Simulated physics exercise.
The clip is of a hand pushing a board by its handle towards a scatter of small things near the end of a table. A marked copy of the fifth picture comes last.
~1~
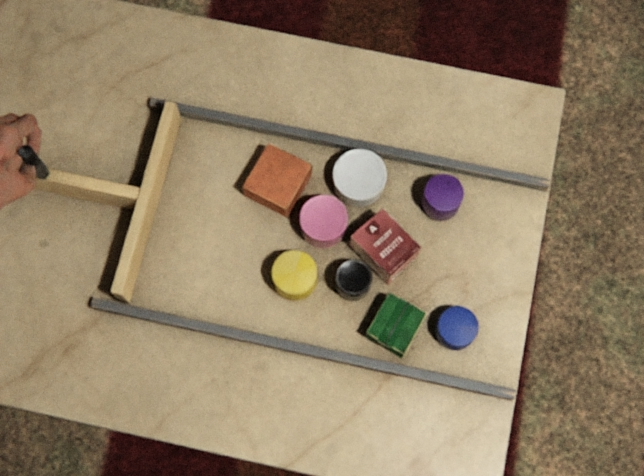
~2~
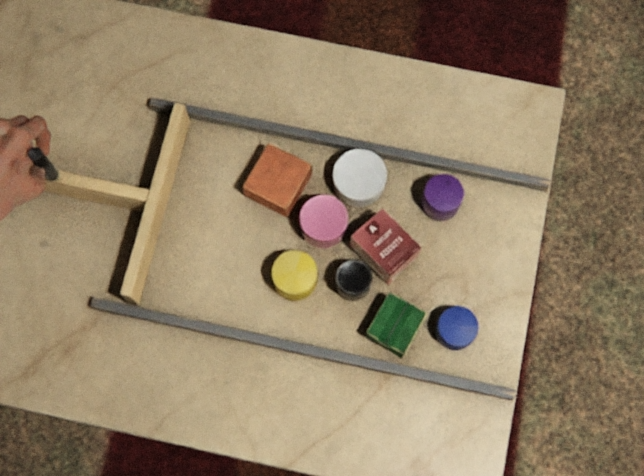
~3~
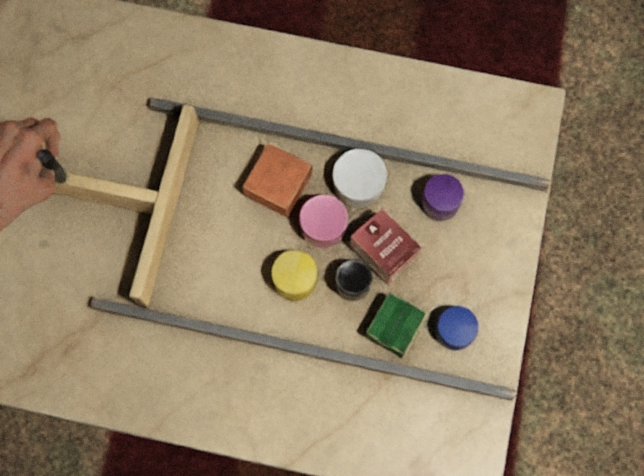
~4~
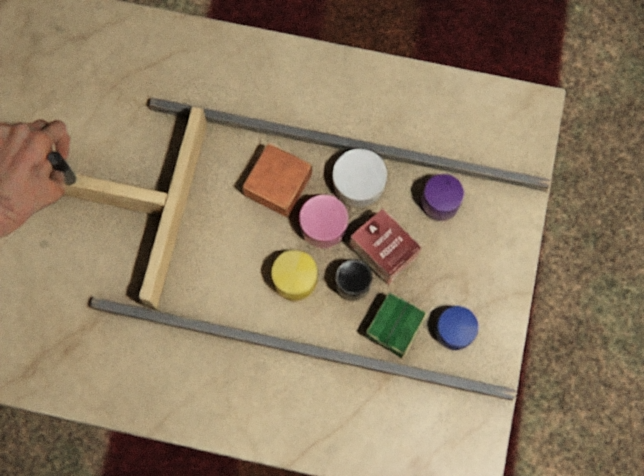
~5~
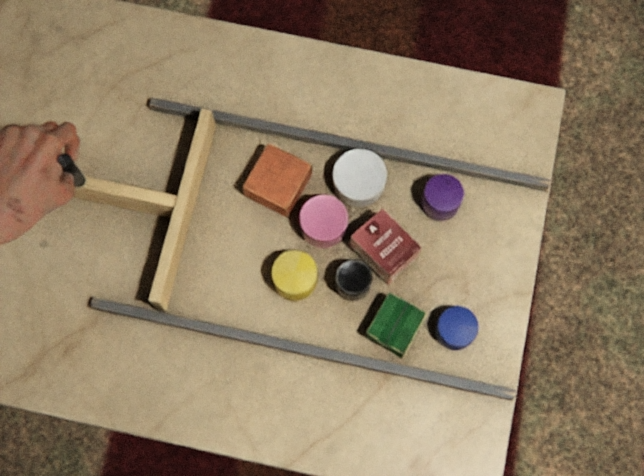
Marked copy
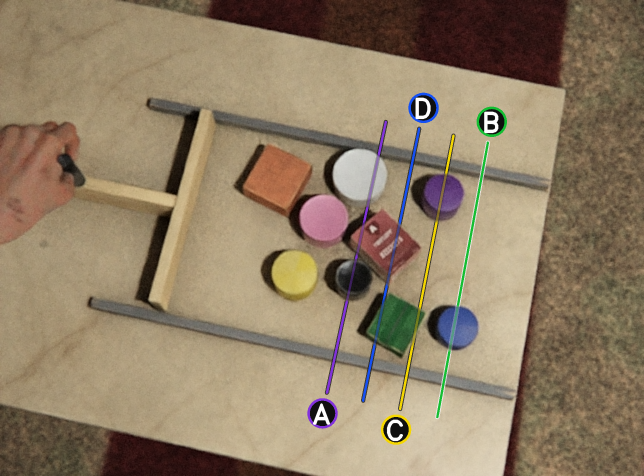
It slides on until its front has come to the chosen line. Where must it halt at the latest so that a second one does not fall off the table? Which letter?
C.
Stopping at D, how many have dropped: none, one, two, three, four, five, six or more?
In all, none.
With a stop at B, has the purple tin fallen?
Yes.
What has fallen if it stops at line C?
The purple tin goes over.
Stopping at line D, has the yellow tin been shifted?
By then, yes.
On the marked copy, A at (358, 252); B at (464, 274); C at (428, 267); D at (392, 259).
Following C. Soon after the start, board (268, 221); red packet (392, 253); white jar (367, 180).
Later, board (358, 240); purple tin (498, 213); white jar (453, 196).
In the end, board (427, 254); purple tin over the edge; white jar (520, 209); one fallen.
As for the rest, A is within the limit but short; B drops three; D is within the limit but short.
